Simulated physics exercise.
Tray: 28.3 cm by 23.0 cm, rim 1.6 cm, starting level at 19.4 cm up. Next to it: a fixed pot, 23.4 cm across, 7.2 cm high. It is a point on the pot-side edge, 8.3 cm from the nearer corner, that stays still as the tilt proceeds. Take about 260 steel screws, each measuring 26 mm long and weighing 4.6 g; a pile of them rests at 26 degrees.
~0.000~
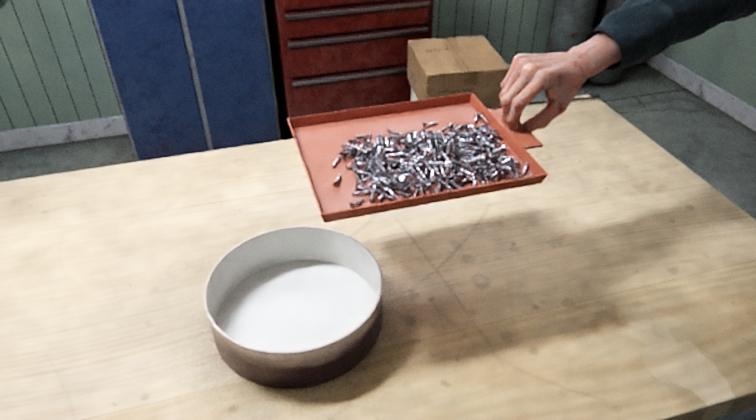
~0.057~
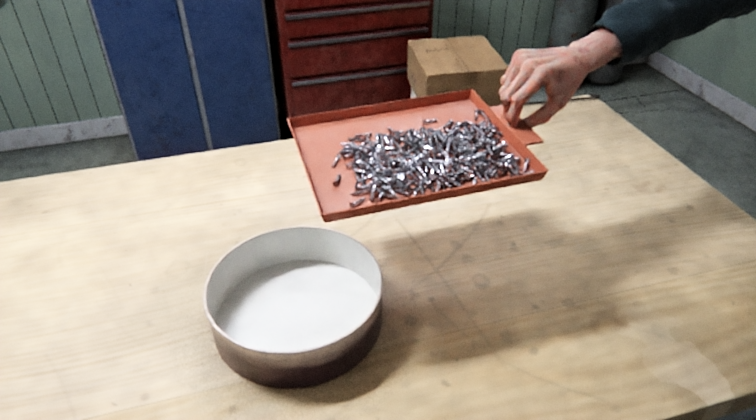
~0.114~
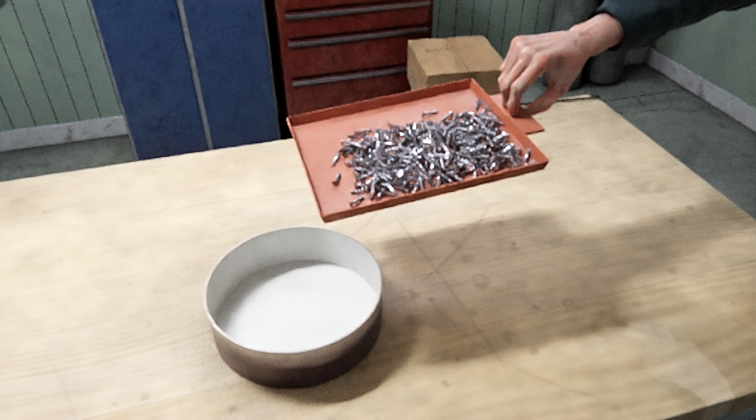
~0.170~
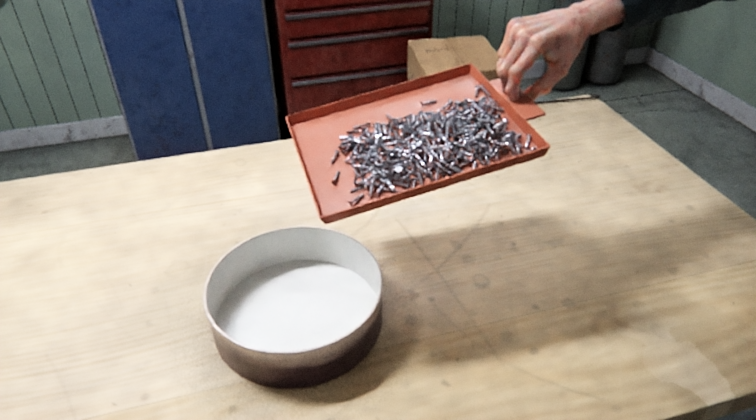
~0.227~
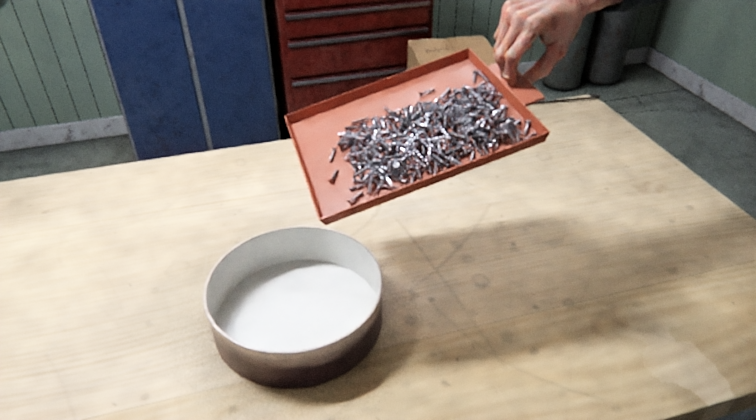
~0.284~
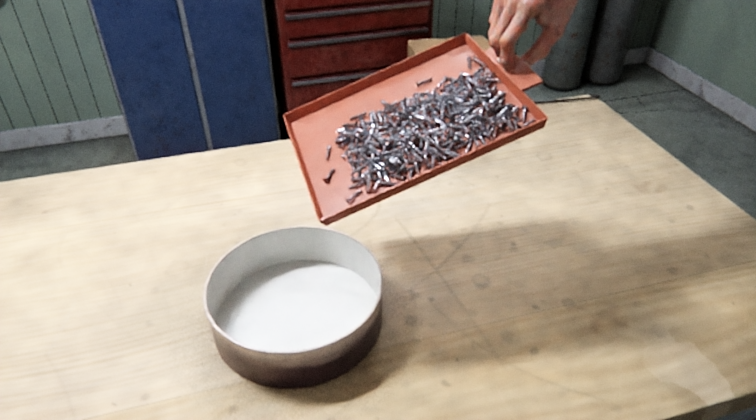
A red tray of steel screws tilts down to the left as a hand raises its right side.
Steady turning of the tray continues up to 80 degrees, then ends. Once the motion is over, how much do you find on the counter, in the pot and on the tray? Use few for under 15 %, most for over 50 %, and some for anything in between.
Counter: Few, pot: Most, tray: Few.
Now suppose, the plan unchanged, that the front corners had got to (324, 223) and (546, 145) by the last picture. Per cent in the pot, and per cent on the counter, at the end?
The pot gets 100 and the counter 0.
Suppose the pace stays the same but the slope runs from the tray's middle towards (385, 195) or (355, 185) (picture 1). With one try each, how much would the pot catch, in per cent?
85 and 100 %.
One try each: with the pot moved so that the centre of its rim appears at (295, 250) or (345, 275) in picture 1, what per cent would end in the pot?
About 85 percent the first time and about 55 percent the second.
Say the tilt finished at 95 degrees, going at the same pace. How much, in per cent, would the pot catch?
Pot share: About 95 per cent.
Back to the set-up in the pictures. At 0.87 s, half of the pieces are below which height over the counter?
Some 16 cm.
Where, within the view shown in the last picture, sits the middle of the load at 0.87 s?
Look about (285, 223) in the last view.
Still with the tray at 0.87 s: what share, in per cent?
Reading: Approx. 35%.
After 0.63 s, tilt 48 degrees; the tray holds 100 %, the pot 0 %.
After 0.87 s, tilt 69 degrees; the tray holds 35 %, the pot 15 %.
After 1.21 s, tilt 80 degrees; the tray holds 5 %, the pot 85 %.
In the end, at 2.2 s, counter 5 %, pot 90 %, tray 5 %.
